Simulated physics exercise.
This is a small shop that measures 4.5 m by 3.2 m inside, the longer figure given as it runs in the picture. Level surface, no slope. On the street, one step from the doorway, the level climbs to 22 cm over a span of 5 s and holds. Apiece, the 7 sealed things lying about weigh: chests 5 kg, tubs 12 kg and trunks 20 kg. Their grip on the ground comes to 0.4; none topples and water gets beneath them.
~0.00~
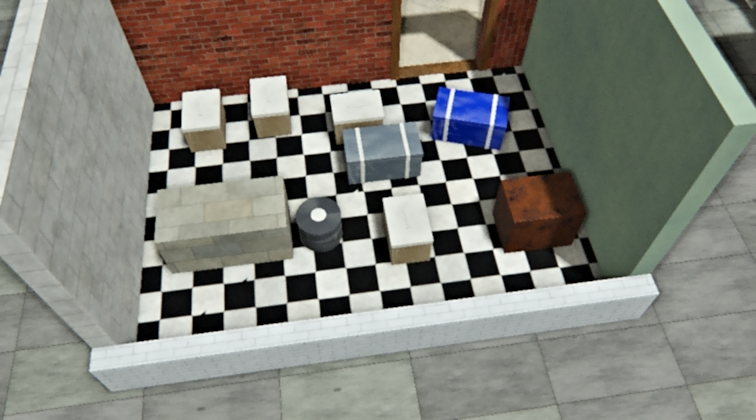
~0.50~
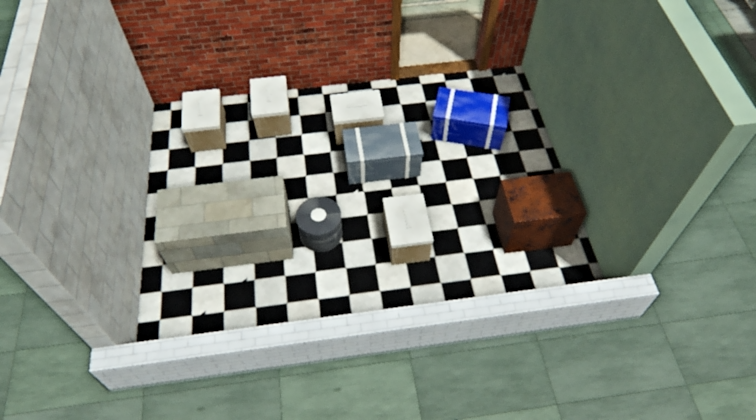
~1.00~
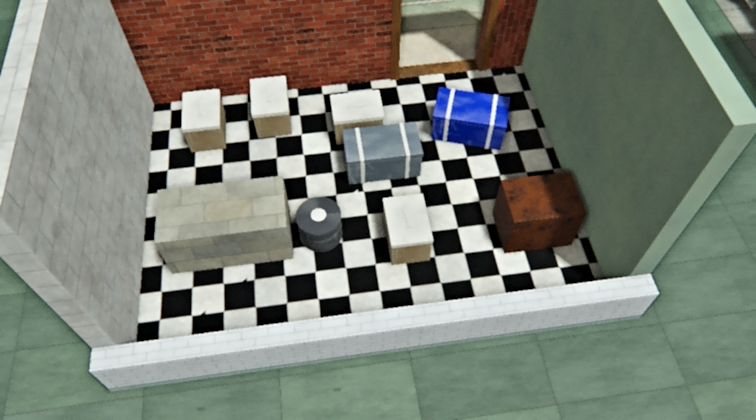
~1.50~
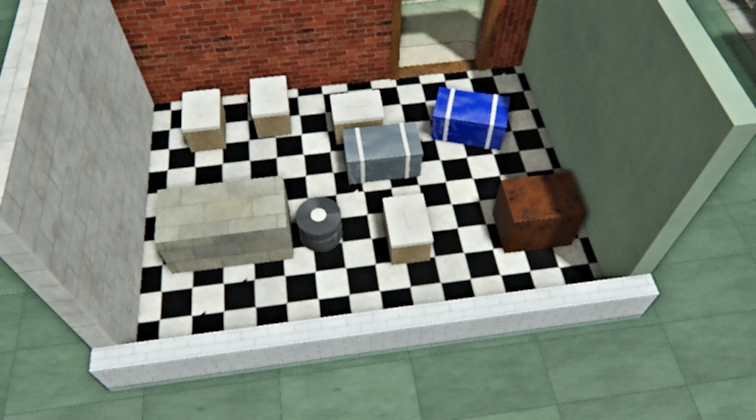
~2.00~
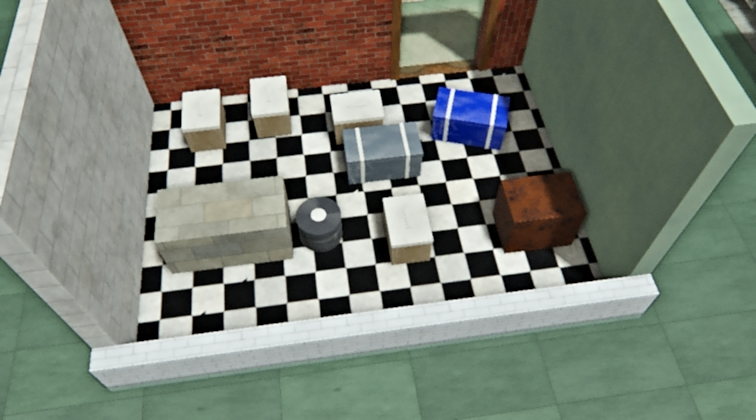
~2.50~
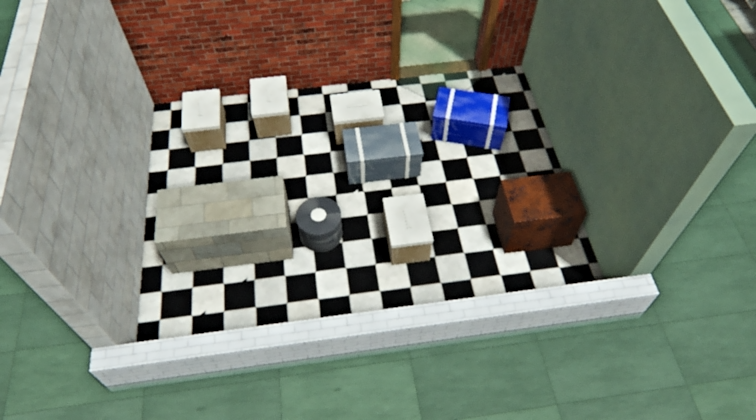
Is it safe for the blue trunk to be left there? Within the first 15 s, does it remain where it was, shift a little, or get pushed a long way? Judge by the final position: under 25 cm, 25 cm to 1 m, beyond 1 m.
It gets pushed a long way.
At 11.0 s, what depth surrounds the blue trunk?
Roughly 11 cm.
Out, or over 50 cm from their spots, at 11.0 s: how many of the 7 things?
Answer: 4.
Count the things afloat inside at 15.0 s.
Tally: 7 of them.
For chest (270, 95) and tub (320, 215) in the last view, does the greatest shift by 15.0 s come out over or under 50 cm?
Well, one by one it's bigger, then not bigger.
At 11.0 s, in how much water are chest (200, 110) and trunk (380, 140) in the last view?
Around 5 cm and 10 cm.
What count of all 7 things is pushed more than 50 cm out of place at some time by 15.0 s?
It adds up to 6.
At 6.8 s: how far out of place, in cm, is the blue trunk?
I'd put it at around 100 cm.
After 3.5 s the blue trunk is near (472, 108), 0.0 m from its start, aground; 0 afloat.
After 6.8 s the blue trunk is near (482, 175), 1.0 m from its start, aground; 0 afloat.
After 11.0 s the blue trunk is near (351, 280), 2.5 m from its start, afloat; 5 afloat.
After 15.0 s the blue trunk is near (265, 260), 2.9 m from its start, afloat; 7 afloat.
